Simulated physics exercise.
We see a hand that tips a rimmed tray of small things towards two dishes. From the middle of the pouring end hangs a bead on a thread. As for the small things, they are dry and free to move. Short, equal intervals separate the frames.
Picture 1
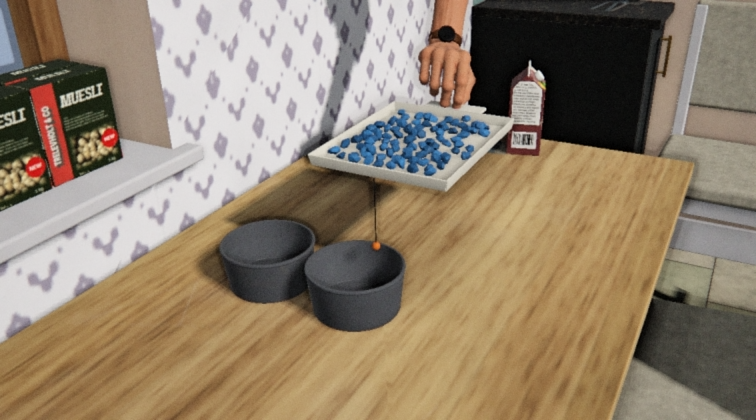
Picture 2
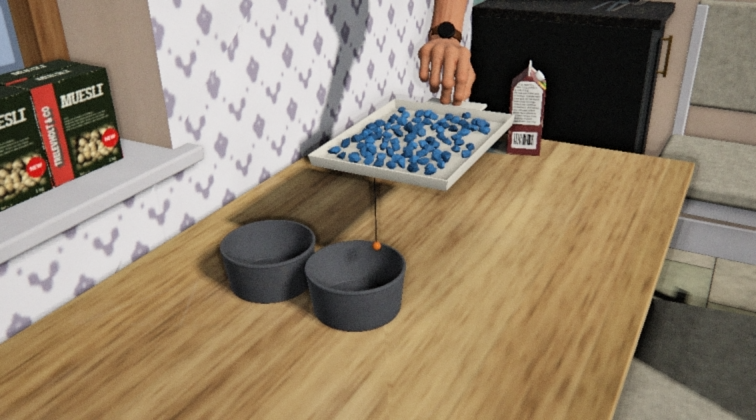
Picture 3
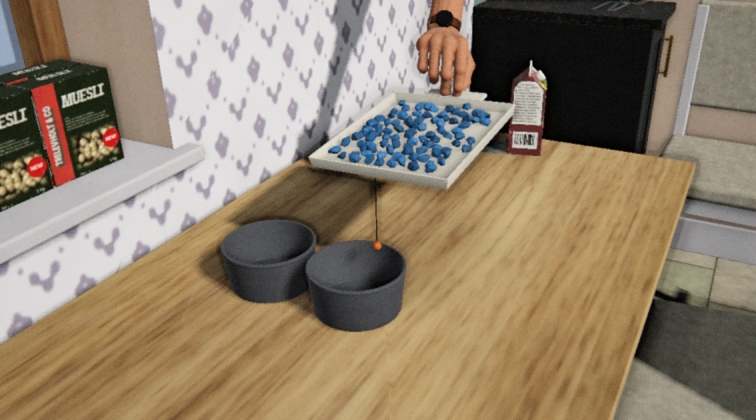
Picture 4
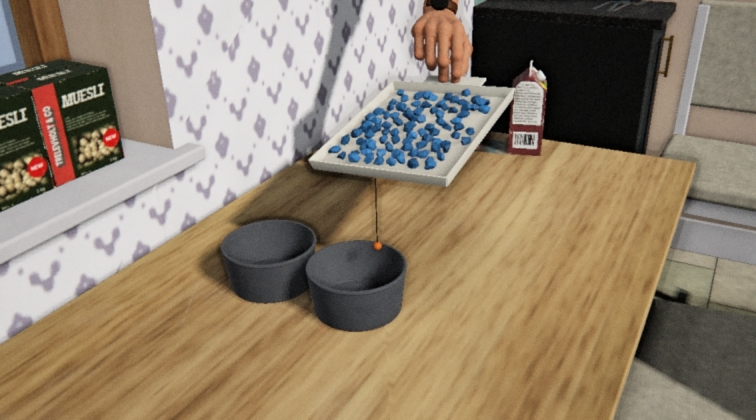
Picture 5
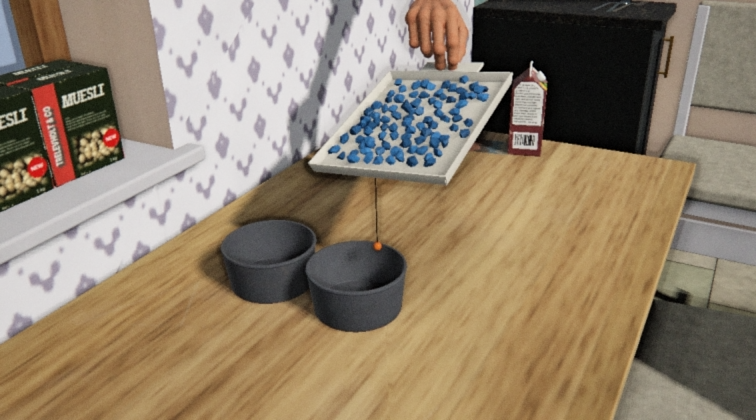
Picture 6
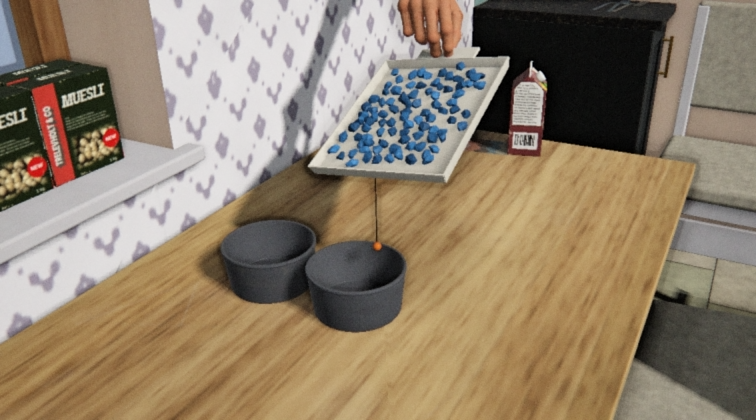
A hand gradually tilting a pale rimmed tray of small blue stones above two dark bowls on a wooden table.
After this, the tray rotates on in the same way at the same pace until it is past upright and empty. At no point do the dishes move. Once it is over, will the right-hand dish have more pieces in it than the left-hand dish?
Yes.
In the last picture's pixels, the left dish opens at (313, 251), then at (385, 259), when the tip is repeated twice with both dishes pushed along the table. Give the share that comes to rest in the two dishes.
Estimate: 90 % first, 20 % second.
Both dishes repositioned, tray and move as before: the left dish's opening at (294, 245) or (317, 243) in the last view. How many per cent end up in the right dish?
The first try yields 20% and the second yields 0%.
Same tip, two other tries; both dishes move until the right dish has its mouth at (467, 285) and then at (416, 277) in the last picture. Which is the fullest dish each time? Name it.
The dish to the left; the dish to the left.
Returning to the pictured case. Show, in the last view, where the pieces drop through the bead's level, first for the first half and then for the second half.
At (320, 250) for the first part, then at (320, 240) for the others.
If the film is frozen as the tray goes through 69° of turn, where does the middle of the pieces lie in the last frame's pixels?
In the last view, the load is centred near (343, 158).
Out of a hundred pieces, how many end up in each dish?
Out of every hundred, close to 20 go left and close to 50 go right.
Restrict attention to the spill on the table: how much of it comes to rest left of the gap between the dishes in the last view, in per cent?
Share to the left: Near 50 per cent.
Soon, tray tipped steeply; nearly all on the tray; a stray few in the right dish; a small part in the air.
A while on, tray tipped past a quarter turn; a stray few on the tray; about half in the right dish; about a quarter in the left dish; a small part outside both; a small part in the air.
Towards the end, tray tipped past a quarter turn; about half in the right dish; about a quarter in the left dish; about a quarter outside both.
Finally, tray tipped past a quarter turn; about half in the right dish; about a quarter in the left dish; about a quarter outside both.
